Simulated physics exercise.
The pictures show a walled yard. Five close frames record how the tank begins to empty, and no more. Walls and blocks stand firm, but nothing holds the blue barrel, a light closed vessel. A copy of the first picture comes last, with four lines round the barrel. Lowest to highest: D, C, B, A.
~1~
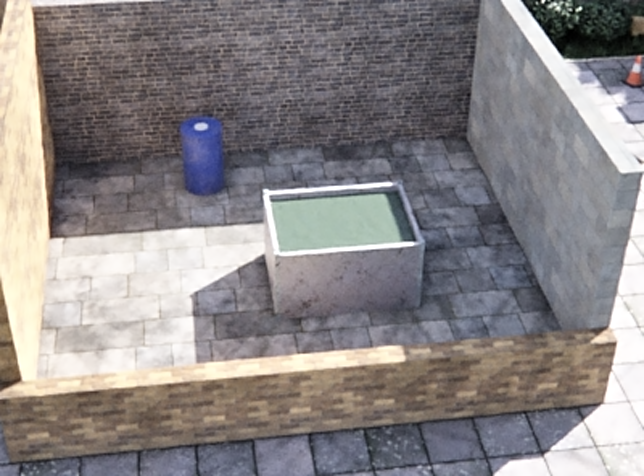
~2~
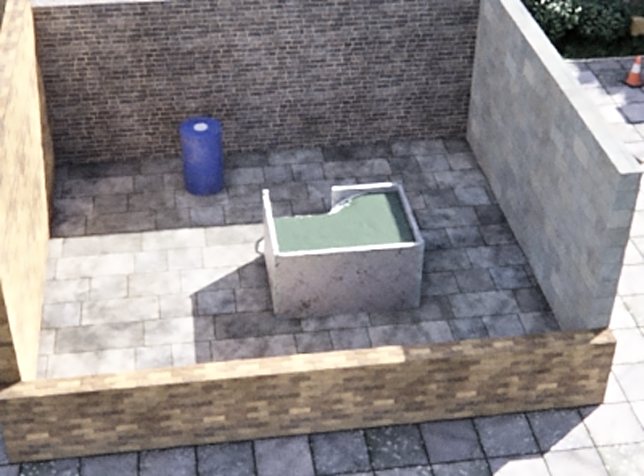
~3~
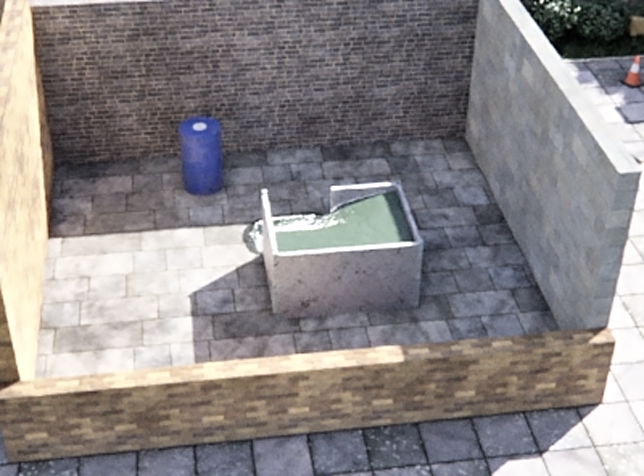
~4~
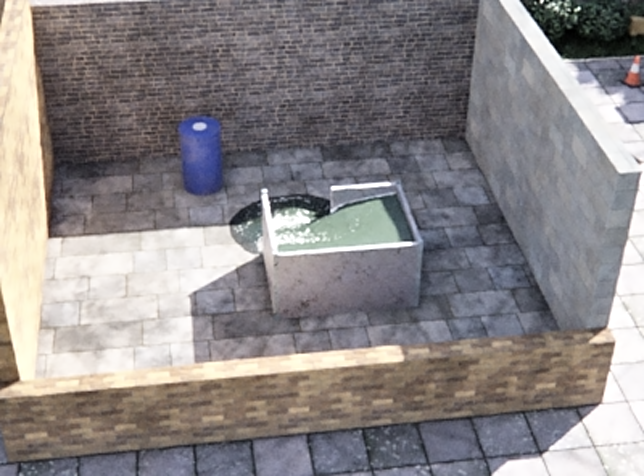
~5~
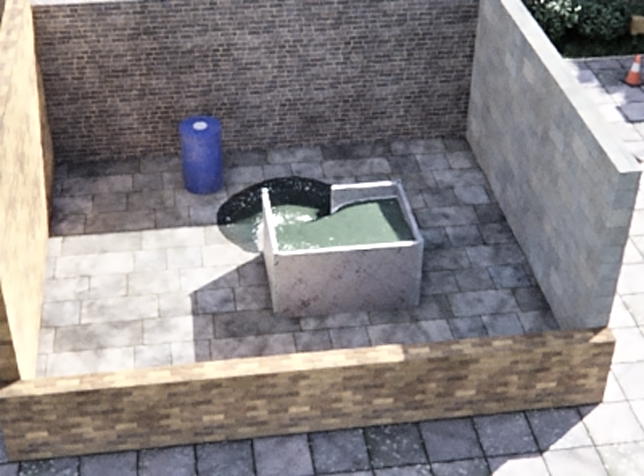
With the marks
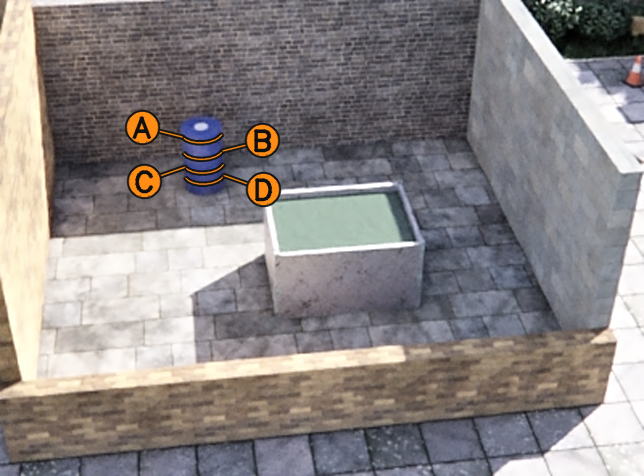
In this clip, a gap appears in the back rim of a full, pale tank in a walled, paved yard, and greenish water pours out, spreading behind and left of the tank toward a blue barrel that stays still.
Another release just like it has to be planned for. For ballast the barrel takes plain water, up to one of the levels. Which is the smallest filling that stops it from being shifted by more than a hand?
Use level C.
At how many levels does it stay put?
Three of them.
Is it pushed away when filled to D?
Yes.
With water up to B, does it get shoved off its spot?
No.
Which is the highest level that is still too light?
The answer is D.
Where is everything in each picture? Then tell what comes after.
Lid of the blue barrel at (201, 127); tank full, its middle at (341, 223).
Water covers 1 % of the ground, mostly out of sight from here.
Water covers 3 % of the ground, mostly out of sight from here.
Water covers 6 % of the ground and is seen nearest the barrel at (243, 213).
Lid of the blue barrel at (200, 126); water covers 9 % of the ground and is seen nearest the barrel at (232, 202).
On the marked copy, A at (203, 142); B at (204, 159); C at (204, 173); D at (205, 184); from the bottom up D, C, B, A.
For level A, it does not move.
For level B, it does not move.
For level C, it shifts by a finger or two and stays.
For level D, it is pushed about twice its own width away.
